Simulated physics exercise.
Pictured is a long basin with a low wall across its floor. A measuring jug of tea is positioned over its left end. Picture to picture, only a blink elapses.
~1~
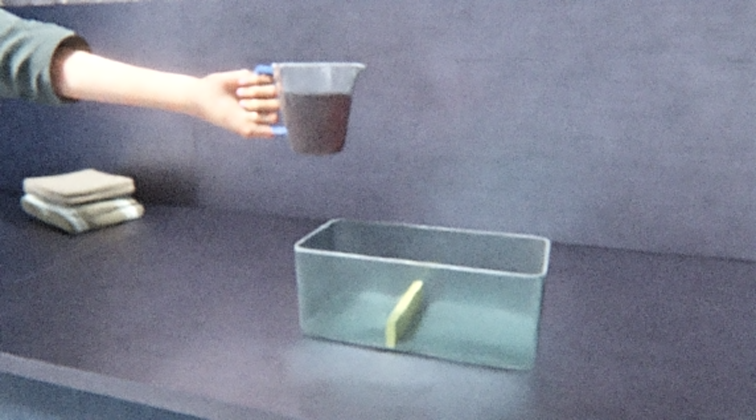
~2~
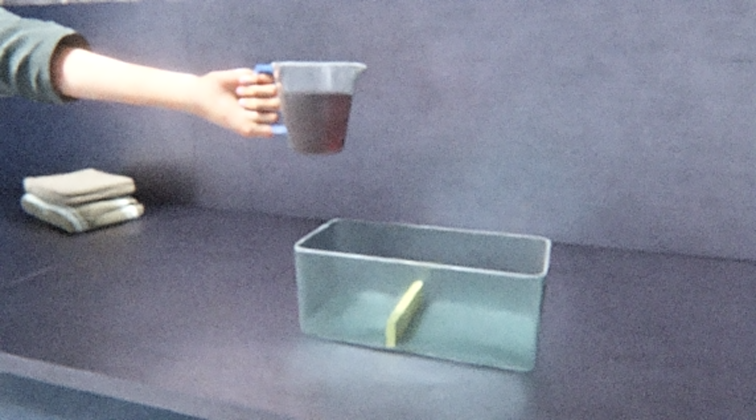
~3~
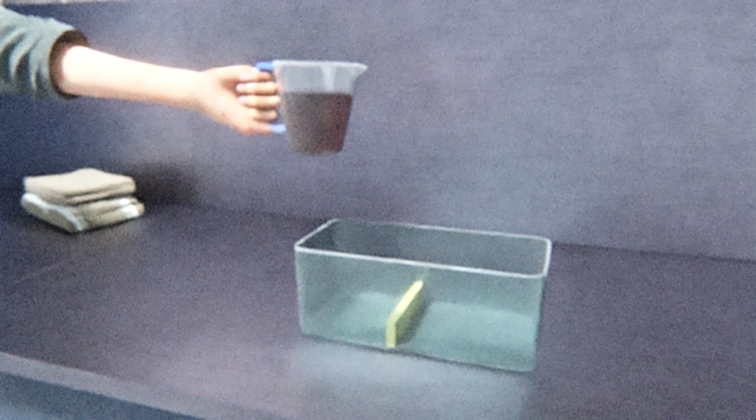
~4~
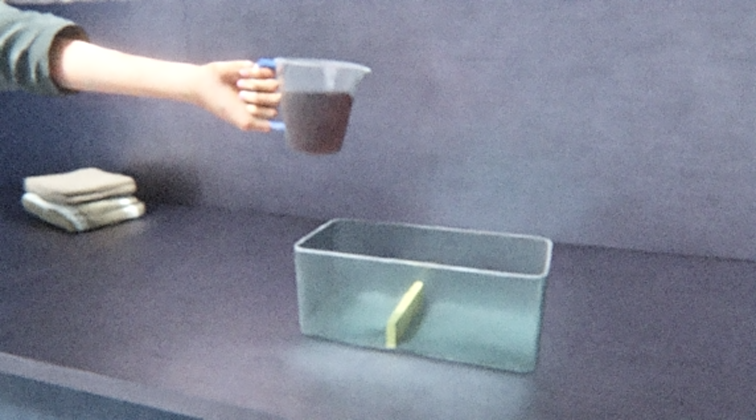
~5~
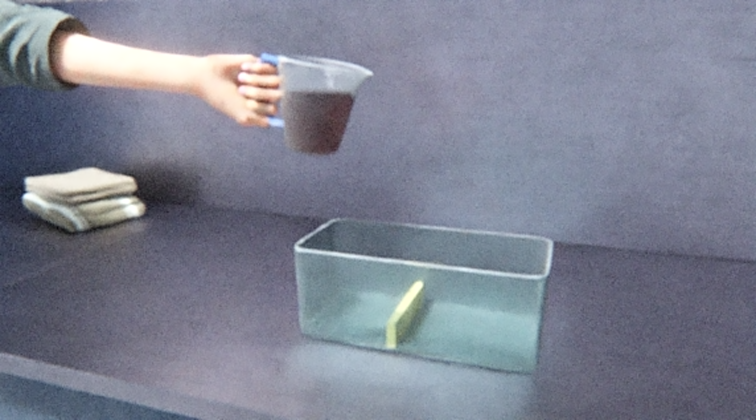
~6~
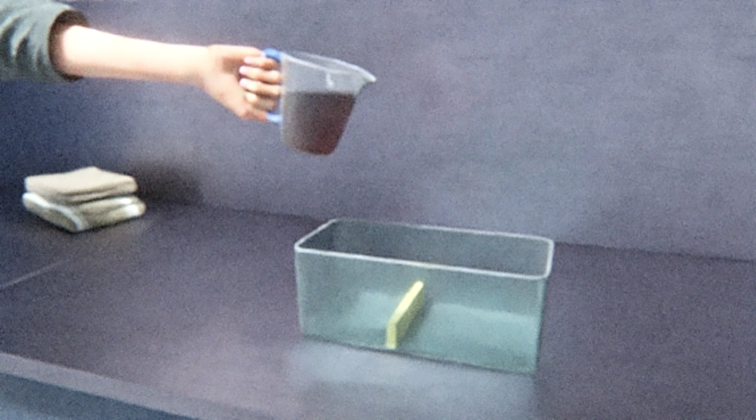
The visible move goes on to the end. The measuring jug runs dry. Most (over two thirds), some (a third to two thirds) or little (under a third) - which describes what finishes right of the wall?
Some.
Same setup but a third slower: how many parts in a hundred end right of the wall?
It comes to about 60 per cent.
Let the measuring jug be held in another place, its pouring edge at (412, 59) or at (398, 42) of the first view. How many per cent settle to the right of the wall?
It works out to around 85 % and then around 85 %.
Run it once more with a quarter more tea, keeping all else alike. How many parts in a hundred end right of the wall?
About 55 per cent.
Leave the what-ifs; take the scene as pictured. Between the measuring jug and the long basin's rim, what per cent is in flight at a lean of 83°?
Somewhere around 25 per cent of it.
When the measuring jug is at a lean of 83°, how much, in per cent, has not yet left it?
Roughly 75 %.
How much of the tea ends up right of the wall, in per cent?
I'd say close to 40 per cent.
A moment on, the measuring jug is tipped on its side and 75 per cent is still to pour, 0 is left of the wall and 0 right of it.
Next, the measuring jug is tipped right over and 7 per cent is still to pour, 35 is left of the wall and 37 right of it.
Then the measuring jug is tipped right over and 0 per cent is still to pour, 57 is left of the wall and 40 right of it.
Later the measuring jug is tipped right over and 0 per cent is still to pour, 57 is left of the wall and 41 right of it.
At rest 57 per cent lies left of the wall, 41 right of it and 2 outside.
